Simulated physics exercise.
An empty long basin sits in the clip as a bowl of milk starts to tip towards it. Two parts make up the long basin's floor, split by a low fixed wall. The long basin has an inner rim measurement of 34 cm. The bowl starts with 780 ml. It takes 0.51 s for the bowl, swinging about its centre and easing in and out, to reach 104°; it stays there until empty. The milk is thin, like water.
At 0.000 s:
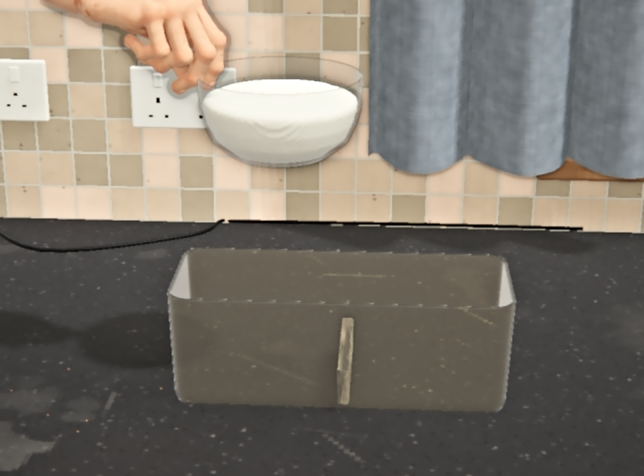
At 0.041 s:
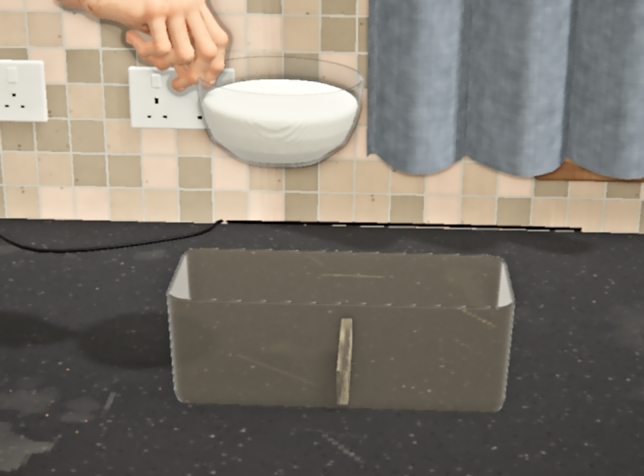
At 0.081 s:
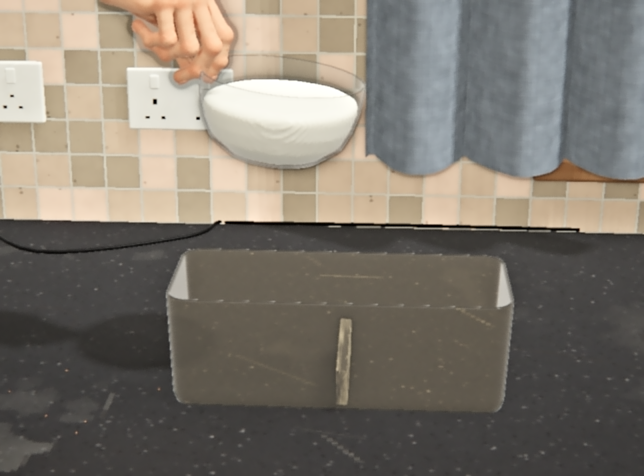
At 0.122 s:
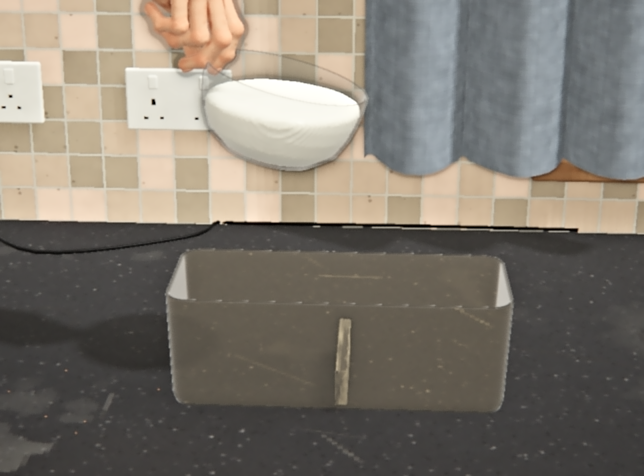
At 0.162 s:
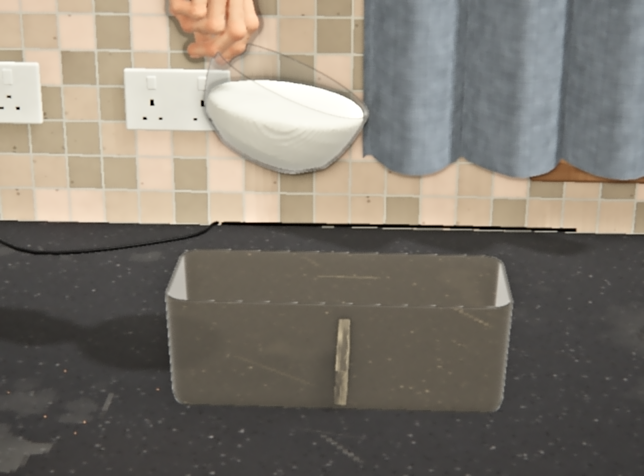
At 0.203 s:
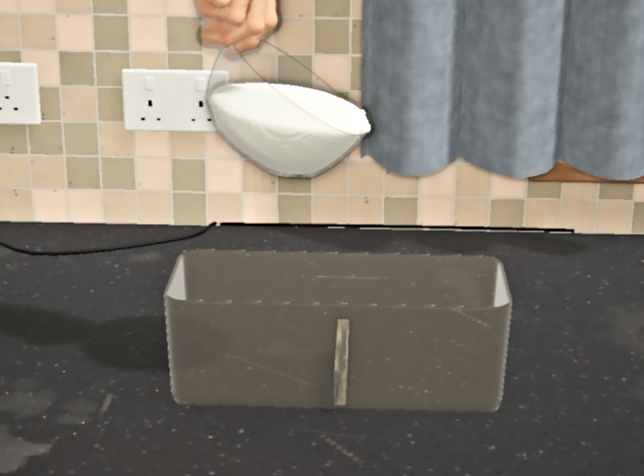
The clip opens on a hand by a clear bowl of white liquid, above and behind an empty, long grey-brown basin on a dark speckled counter. The bowl tilts steadily down to the right as the hand moves right, and the liquid shifts to its lower right rim.
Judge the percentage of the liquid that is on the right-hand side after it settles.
My estimate is 73 %.
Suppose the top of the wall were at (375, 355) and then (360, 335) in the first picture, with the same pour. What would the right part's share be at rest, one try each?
Around 50 and 75 percent, in that order.
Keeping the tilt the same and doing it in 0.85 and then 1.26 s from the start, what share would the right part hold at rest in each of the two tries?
I'd expect close to 85 per cent and then close to 90 per cent.
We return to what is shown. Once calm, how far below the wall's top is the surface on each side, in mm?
On the left it's about 32 mm; on the right, about 10 mm.
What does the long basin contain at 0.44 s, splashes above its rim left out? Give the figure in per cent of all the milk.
26 %, more or less.
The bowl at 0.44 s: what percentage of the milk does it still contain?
Roughly 16 per cent.
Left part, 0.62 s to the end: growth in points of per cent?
About 10 percent, give or take.
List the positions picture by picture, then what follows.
It leans 0°; its right rim is at (362, 78); the milk meets the walls at (205, 96) and (358, 99); the long basin's rim runs from (177, 274) to (510, 283); the wall's top is at (346, 344), in the first picture.
It leans 2°; its right rim is at (363, 81); the milk meets the walls at (203, 95) and (357, 100), in the second picture.
It leans 6°; its right rim is at (364, 88); the milk meets the walls at (205, 93) and (358, 103), in the third picture.
It leans 14°; its right rim is at (366, 100); the milk meets the walls at (207, 91) and (360, 107), in the fourth picture.
It leans 24°; its right rim is at (367, 115); the milk meets the walls at (209, 90) and (364, 111), in the fifth picture.
It leans 36°; its right rim is at (363, 132); the milk meets the walls at (211, 92) and (360, 118); 2 per cent is over the edge, in the sixth picture.
By 0.44 s the tilt is 100° and 16 per cent is still to pour, 0 is left of the wall and 26 right of it.
By 0.62 s the tilt is 104° and 2 per cent is still to pour, 10 is left of the wall and 71 right of it.
By 0.81 s the tilt is 104° and 0 per cent is still to pour, 14 is left of the wall and 72 right of it.
By 1.01 s the tilt is 104° and 0 per cent is still to pour, 18 is left of the wall and 75 right of it.
At rest 21 per cent lies left of the wall, 73 right of it and 7 outside.
